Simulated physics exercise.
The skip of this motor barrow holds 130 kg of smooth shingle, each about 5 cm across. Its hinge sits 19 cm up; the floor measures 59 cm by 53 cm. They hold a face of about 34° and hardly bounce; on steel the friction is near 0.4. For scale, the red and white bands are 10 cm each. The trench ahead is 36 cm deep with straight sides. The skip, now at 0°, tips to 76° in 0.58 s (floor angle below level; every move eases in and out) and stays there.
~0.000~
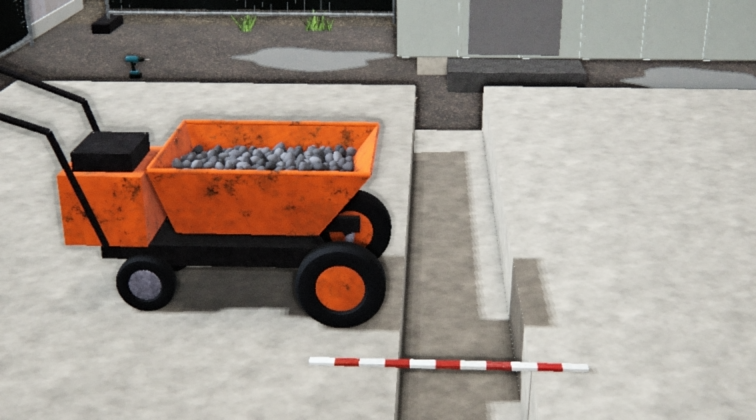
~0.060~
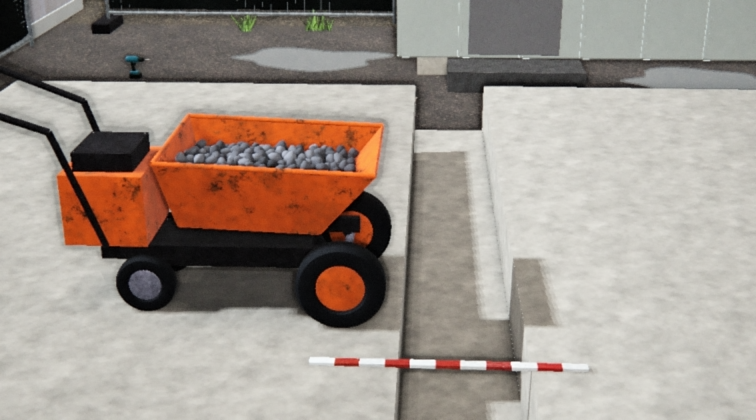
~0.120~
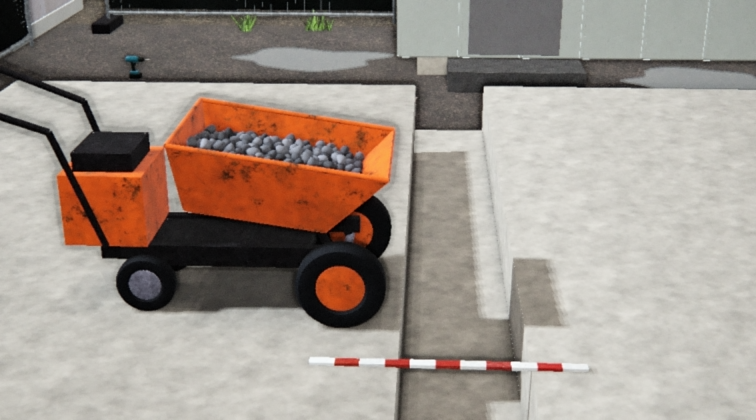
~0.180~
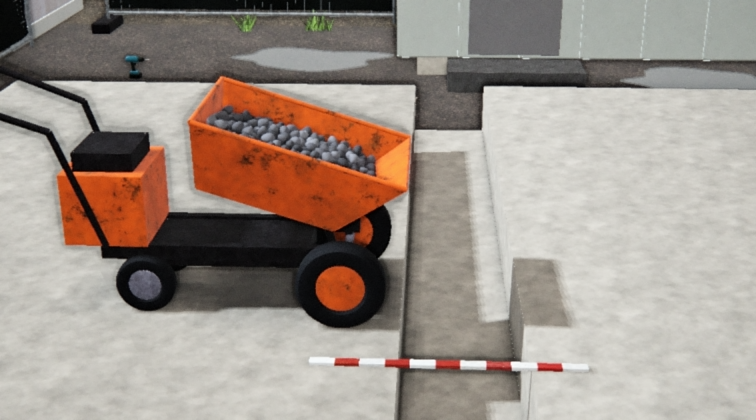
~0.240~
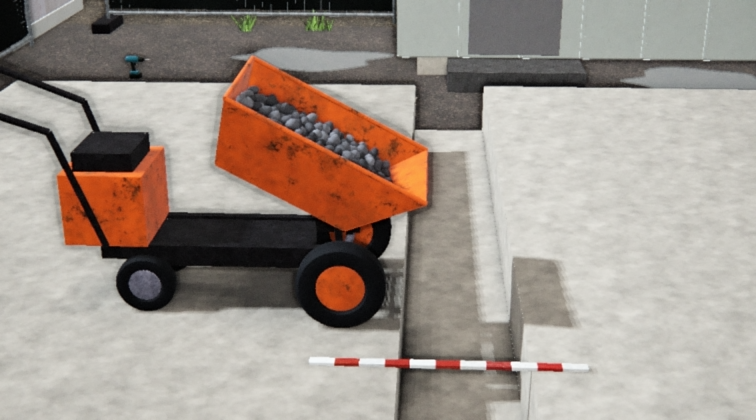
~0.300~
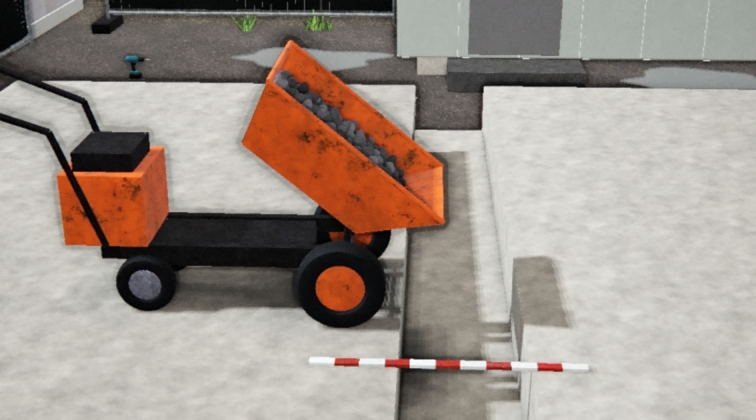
The orange skip on a small motor barrow, loaded with smooth grey stones, started out level, then rose at its left end and tilted steeply down to the right, its lip moving out over the trench.
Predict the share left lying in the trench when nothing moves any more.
Close to 39 in a hundred.
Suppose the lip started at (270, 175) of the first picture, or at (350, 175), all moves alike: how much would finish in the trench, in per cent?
About 100 and 60 per cent.
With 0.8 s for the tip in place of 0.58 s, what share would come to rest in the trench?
In that case some 50 per cent.
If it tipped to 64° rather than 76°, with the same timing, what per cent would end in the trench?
Then about 45 per cent.
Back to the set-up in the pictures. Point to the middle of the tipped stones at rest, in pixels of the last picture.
Around (560, 296).
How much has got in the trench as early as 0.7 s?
About 25 per cent by then.
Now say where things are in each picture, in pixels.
In the first picture, lip at (370, 175), floor tilted 0°, highest stones at (267, 155).
In the second picture, the skip is at 2°, its lip at (375, 176); the top of the load is at (244, 152); the stones move at 0.6 m/s on average.
In the third picture, lip at (389, 181), floor tilted 8°, highest stones at (222, 139); the stones move at 1.1 m/s on average.
In the fourth picture, the skip is at 17°, its lip at (407, 190); the top of the load is at (234, 120); the stones move at 1.5 m/s on average.
In the fifth picture, the skip is at 28°, its lip at (426, 204); the top of the load is at (252, 97); the stones move at 1.8 m/s on average.
In the sixth picture, lip at (443, 223), floor tilted 40°, highest stones at (285, 81); the stones move at 1.9 m/s on average.
After 0.4 s the floor is at 63°; 100 % in the skip; the foremost stones are at (439, 224).
After 0.7 s the floor is at 76°; 63 % in the skip, 27 % in the trench, 10 % past the trench; the foremost stones are at (546, 281).
After 1.0 s the floor is at 76°; 2 % in the skip, 37 % in the trench, 62 % past the trench; the foremost stones are past the picture's edge.
After 3.0 s the floor is at 76°; 0 % in the skip, 39 % in the trench, 61 % past the trench; the foremost stones are past the picture's edge.
